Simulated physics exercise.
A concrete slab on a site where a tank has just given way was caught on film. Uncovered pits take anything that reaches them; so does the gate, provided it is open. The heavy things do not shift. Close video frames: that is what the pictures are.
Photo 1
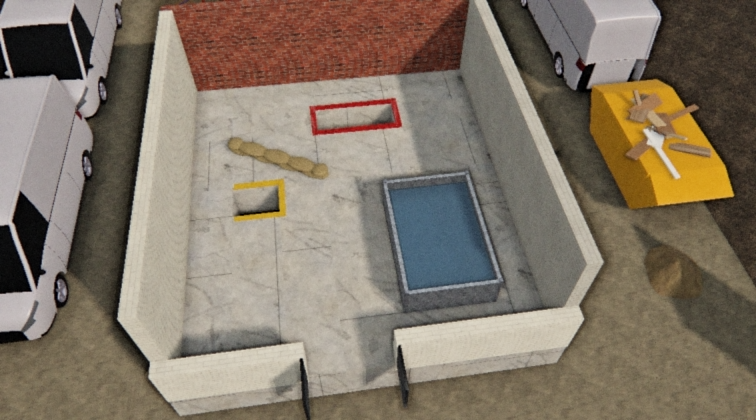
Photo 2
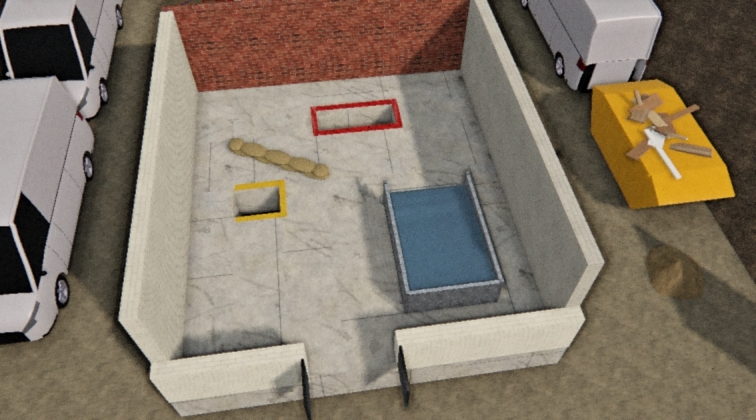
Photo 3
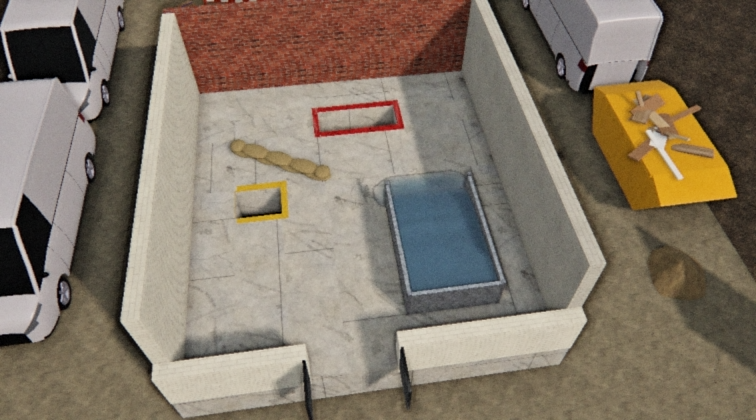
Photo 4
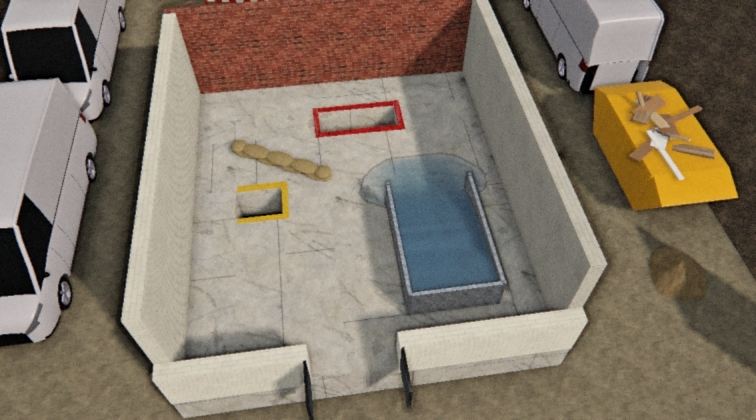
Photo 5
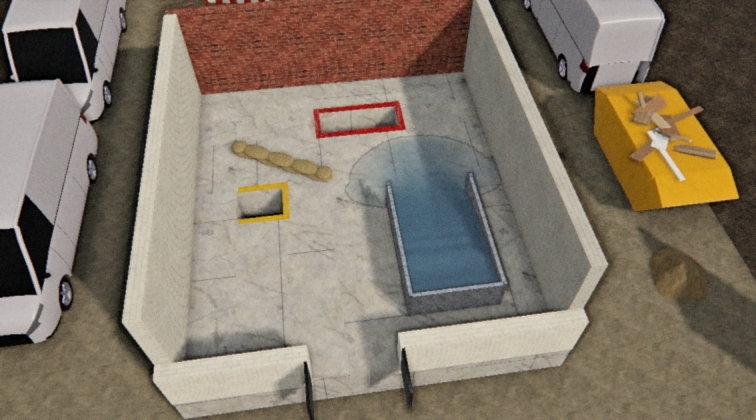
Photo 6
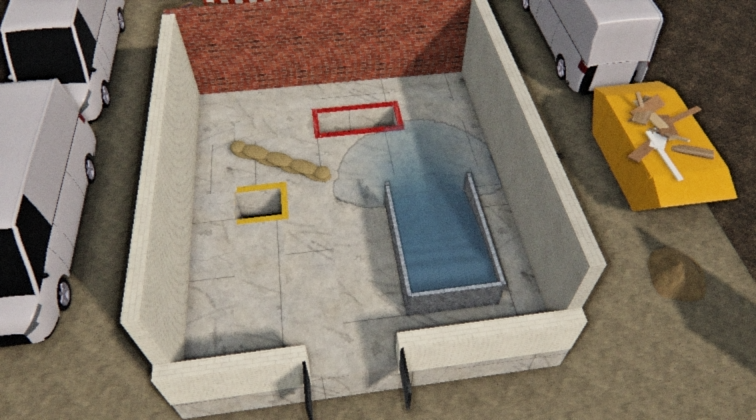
A walled concrete slab held a tank full of blue water, which stood still until its far side opened and the water poured out, fanning across the floor toward the red-edged opening.
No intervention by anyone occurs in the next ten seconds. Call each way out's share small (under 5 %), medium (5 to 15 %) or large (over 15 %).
Small, medium or large: The gate gets a small share; the yellow pit gets a small share; the red pit gets a large share.
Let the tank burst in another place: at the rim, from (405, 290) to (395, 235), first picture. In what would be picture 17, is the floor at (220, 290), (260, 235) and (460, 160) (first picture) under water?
Going point by point: Waterlogged, waterlogged, left unwetted.
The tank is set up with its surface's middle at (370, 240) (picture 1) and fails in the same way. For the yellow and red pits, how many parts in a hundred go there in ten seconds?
Result in per cent: Yellow pit 6, red pit 45.
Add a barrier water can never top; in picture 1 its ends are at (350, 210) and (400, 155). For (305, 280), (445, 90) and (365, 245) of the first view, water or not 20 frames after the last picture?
Listed order - wet, wet, wet.
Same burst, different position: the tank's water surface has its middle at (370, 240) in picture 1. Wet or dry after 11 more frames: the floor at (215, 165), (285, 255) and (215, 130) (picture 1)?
Checking the three spots, I get swamped, high and dry, high and dry.
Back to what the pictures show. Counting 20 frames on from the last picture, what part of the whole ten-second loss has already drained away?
65 per cent.
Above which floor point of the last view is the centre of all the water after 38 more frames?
It is near (372, 146).
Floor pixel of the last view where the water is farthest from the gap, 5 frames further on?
Front's tip: Near (449, 76).
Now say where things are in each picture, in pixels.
In the first frame, the tank at (439, 231) is whole and still.
In the second frame, water pours out on the tank's far side and has run to a hidden place.
In the third frame, water pours out on the tank's far side and has run to a hidden place.
In the fourth frame, the front is at (465, 163), out from the gap on the tank's far side.
In the fifth frame, water pours out on the tank's far side and has run to (441, 139).
In the sixth frame, water pours out on the tank's far side and has run to (423, 122).
A moment on, water covers 25 % of the floor; the gate 0 %, the yellow pit 0 %, the red pit 4 %.
Next, water covers 30 % of the floor; the gate 0 %, the yellow pit 0 %, the red pit 11 %.
Then, water covers 40 % of the floor; the gate 0 %, the yellow pit 0 %, the red pit 20 %.
Later, water covers 45 % of the floor; the gate 0 %, the yellow pit 0 %, the red pit 27 %.
In the end, water covers 70 % of the floor; the gate 0 %, the yellow pit 3 %, the red pit 29 %.
